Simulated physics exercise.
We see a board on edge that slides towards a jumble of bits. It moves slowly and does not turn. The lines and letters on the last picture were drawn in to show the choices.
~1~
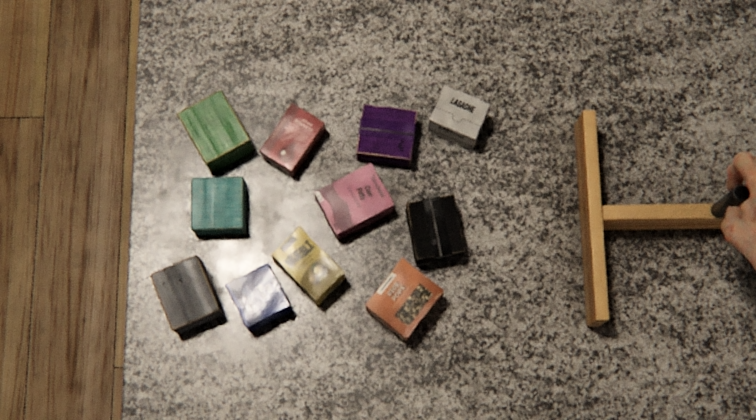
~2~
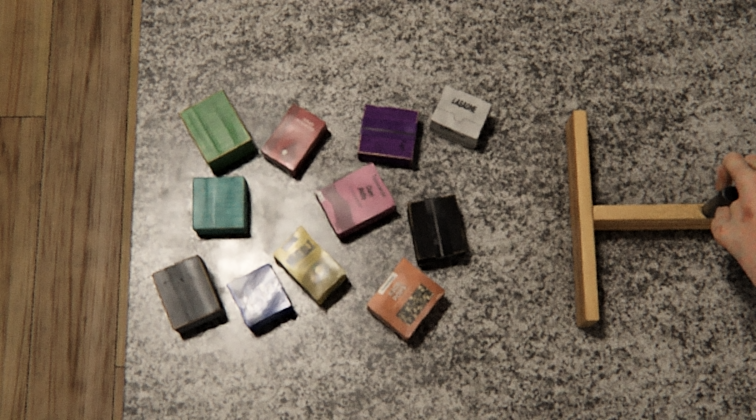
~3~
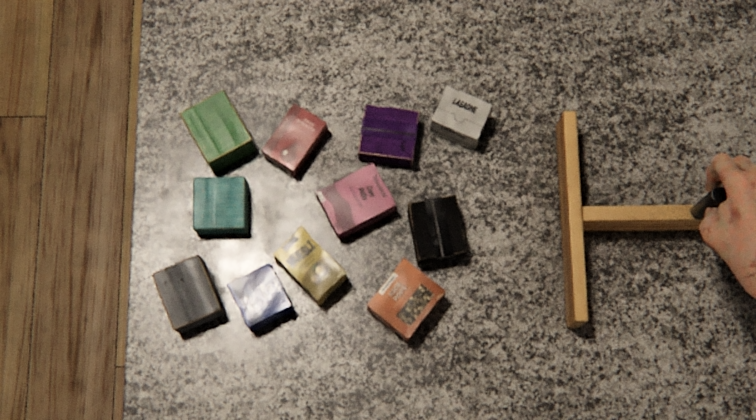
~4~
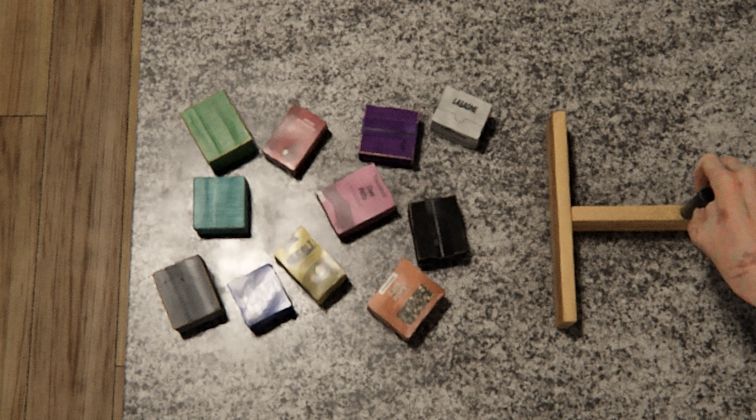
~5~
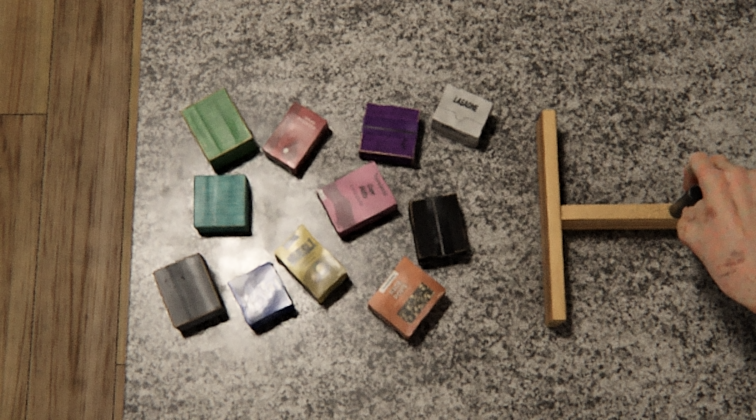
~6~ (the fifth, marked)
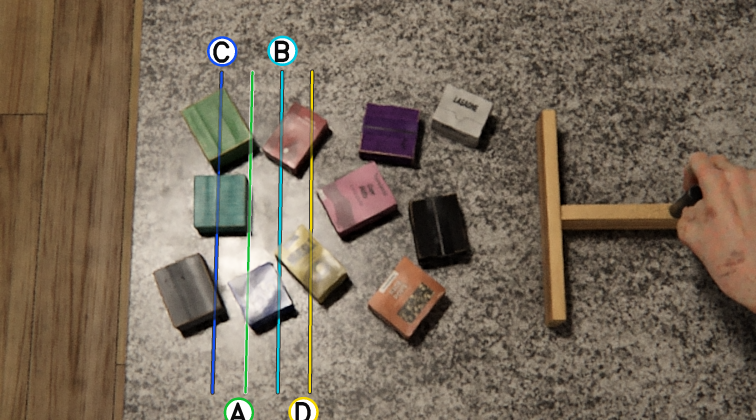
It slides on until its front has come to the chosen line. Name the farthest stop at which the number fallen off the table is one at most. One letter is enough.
It should halt at B.
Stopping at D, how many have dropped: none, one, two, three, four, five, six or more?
By then, none.
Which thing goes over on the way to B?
It is the grey block.
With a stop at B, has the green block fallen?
No.
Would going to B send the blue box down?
No.
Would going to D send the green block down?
By then, no.
On the marked copy, A at (249, 226); B at (280, 226); C at (217, 227); D at (311, 226).
With B. Early on, board (455, 213); white packet (422, 108); purple box (369, 133).
Further on, board (356, 214); grey block (173, 291); turquoise block (209, 204).
At the end, board (282, 215); grey block over the edge; turquoise block (138, 204); one fallen.
As for the rest, A drops four; C drops four; D is within the limit but short.
